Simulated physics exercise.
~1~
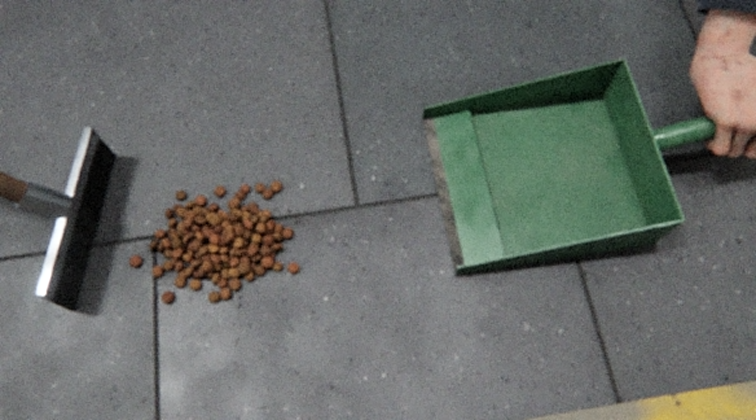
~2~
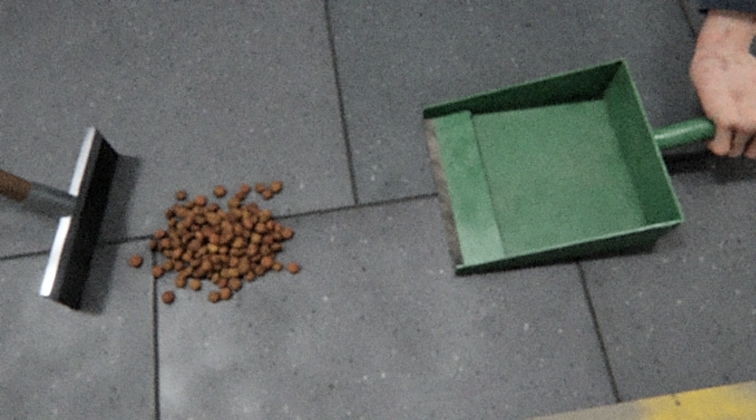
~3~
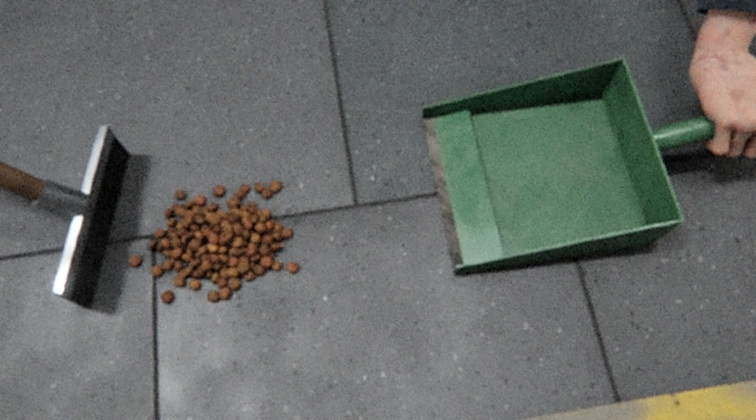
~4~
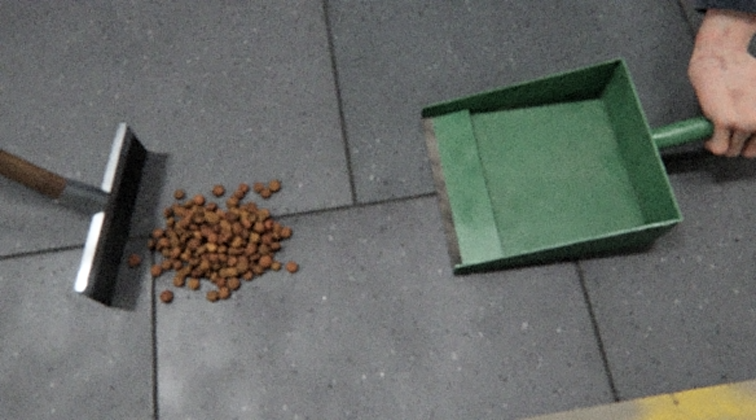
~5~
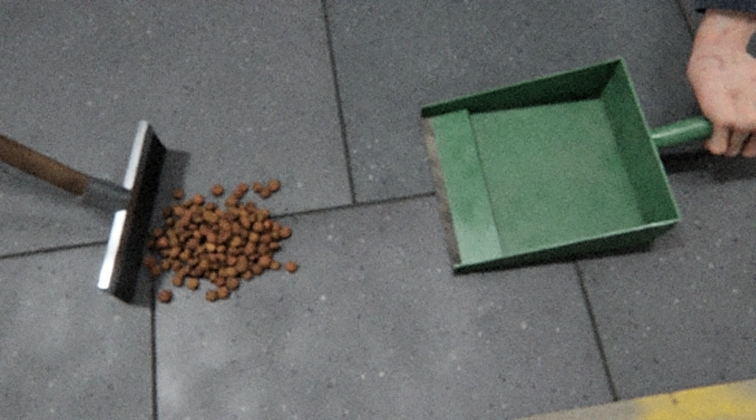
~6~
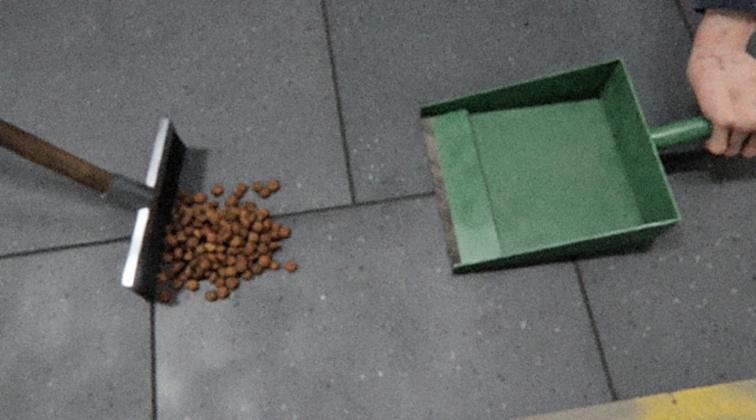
A hand at the upper right holds the handle of a green dustpan that rests, open side facing left, on dark grey floor tiles seen from above. A loose pile of small brown kibble lies left of the pan, with a wooden-handled blade beyond it and a yellow strip at the lower right. The blade slides rightward into the pile's left edge, nudging the nearest pieces, while the pan and camera stay still.
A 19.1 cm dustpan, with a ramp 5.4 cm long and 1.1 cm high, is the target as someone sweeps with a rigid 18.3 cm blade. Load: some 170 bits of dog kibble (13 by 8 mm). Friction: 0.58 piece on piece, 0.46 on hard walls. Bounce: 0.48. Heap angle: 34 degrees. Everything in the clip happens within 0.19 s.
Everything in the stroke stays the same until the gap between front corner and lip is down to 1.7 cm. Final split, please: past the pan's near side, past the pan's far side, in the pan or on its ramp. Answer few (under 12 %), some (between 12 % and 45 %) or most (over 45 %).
Near side: Some, far side: Few, pan: Some.
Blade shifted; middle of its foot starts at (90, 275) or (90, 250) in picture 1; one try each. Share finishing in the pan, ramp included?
Close to 30 in a hundred, then close to 25 in a hundred.
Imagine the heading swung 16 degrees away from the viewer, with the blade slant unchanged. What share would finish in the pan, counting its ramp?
Result: Close to 5 %, ramp counted.
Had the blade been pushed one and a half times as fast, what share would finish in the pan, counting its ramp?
In that case close to 35 per cent.
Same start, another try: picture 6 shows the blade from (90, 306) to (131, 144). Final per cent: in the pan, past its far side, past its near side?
Pan: 10, far side: 0, near side: 60.
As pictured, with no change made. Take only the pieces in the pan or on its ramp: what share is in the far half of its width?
Roughly 30 percent.
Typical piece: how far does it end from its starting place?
Near 22 cm.
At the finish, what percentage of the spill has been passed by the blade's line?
Some 20 per cent.
Then, 0.21 s after the last picture, middle of the blade 17 cm from the lip; 0 % over the lip, far side 0 %, near side 10 %.
Then, 0.35 s after the last picture, middle of the blade 8 cm from the lip; 0 % over the lip, far side 0 %, near side 20 %.
Then, 0.61 s after the last picture, middle of the blade 4 cm from the lip; 20 % over the lip, far side 0 %, near side 25 %.
In the end, near side 25 %, far side 0 %, pan 20 %, in front of the lip or behind the blade 55 %.
